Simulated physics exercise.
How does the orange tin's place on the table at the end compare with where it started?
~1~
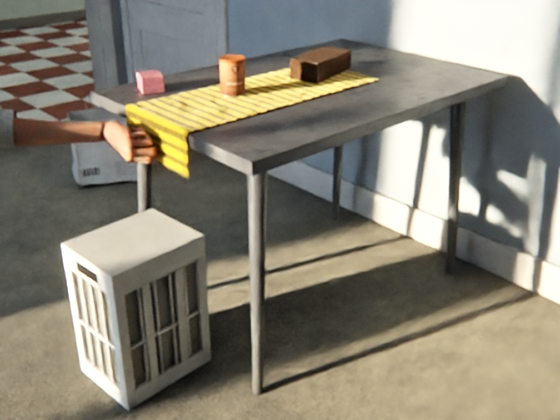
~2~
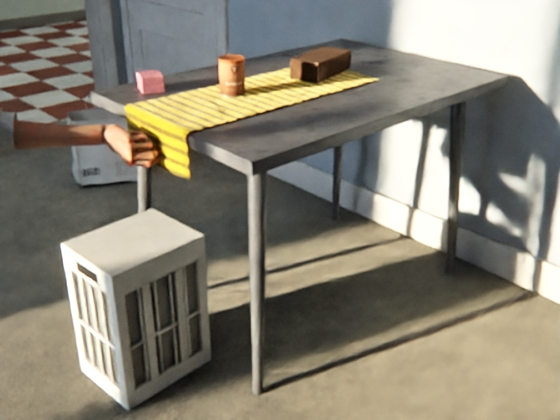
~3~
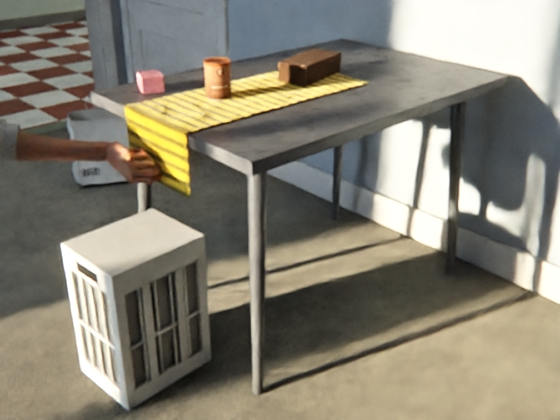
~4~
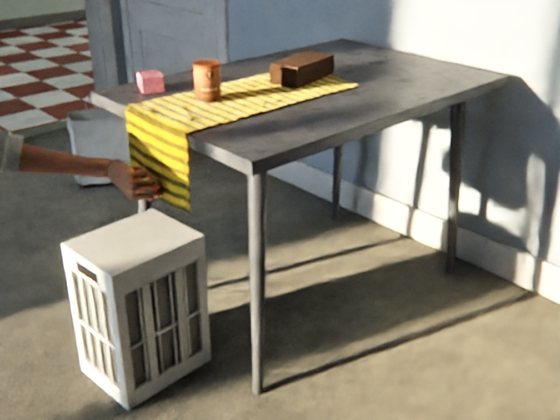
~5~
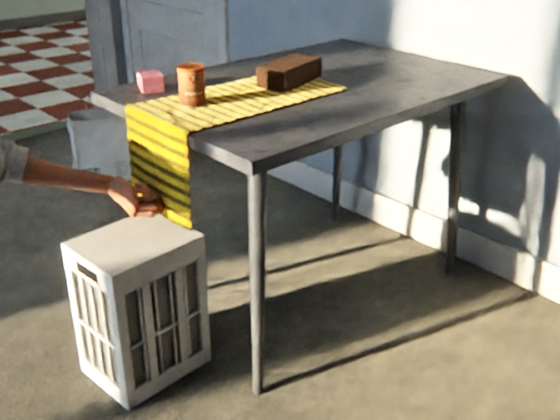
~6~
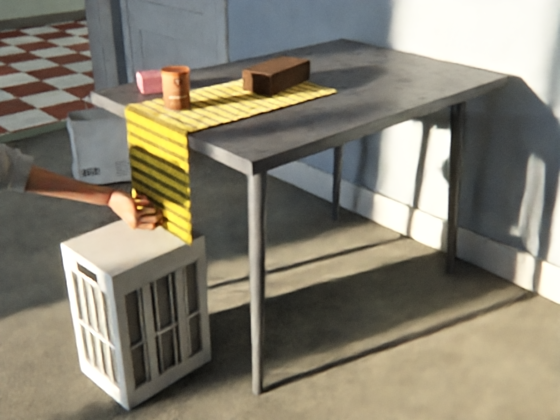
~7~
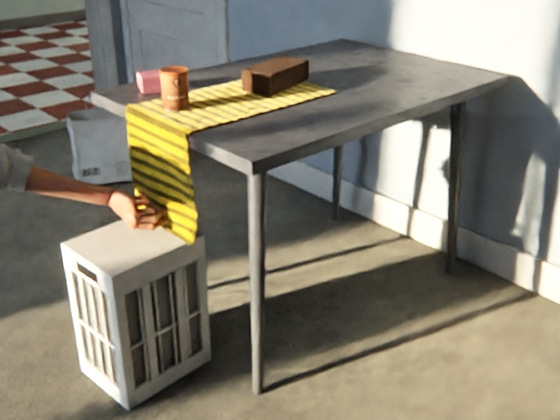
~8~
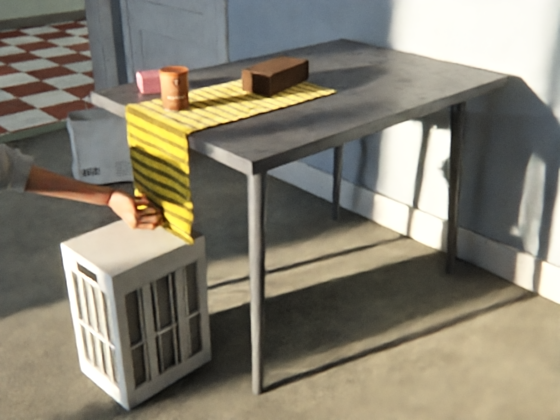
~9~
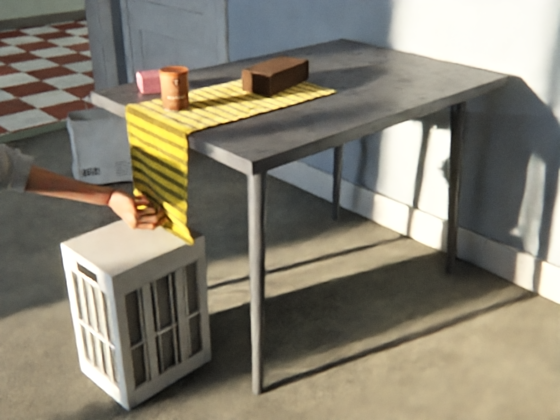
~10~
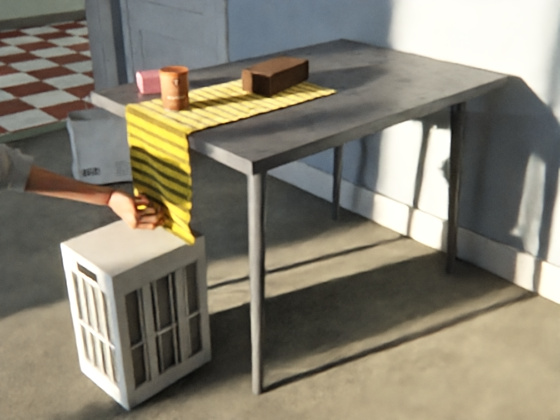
The orange tin ends up farther left, still upright on the scarf but nearer the table end where the scarf hangs down. It now stands close to the pink block.
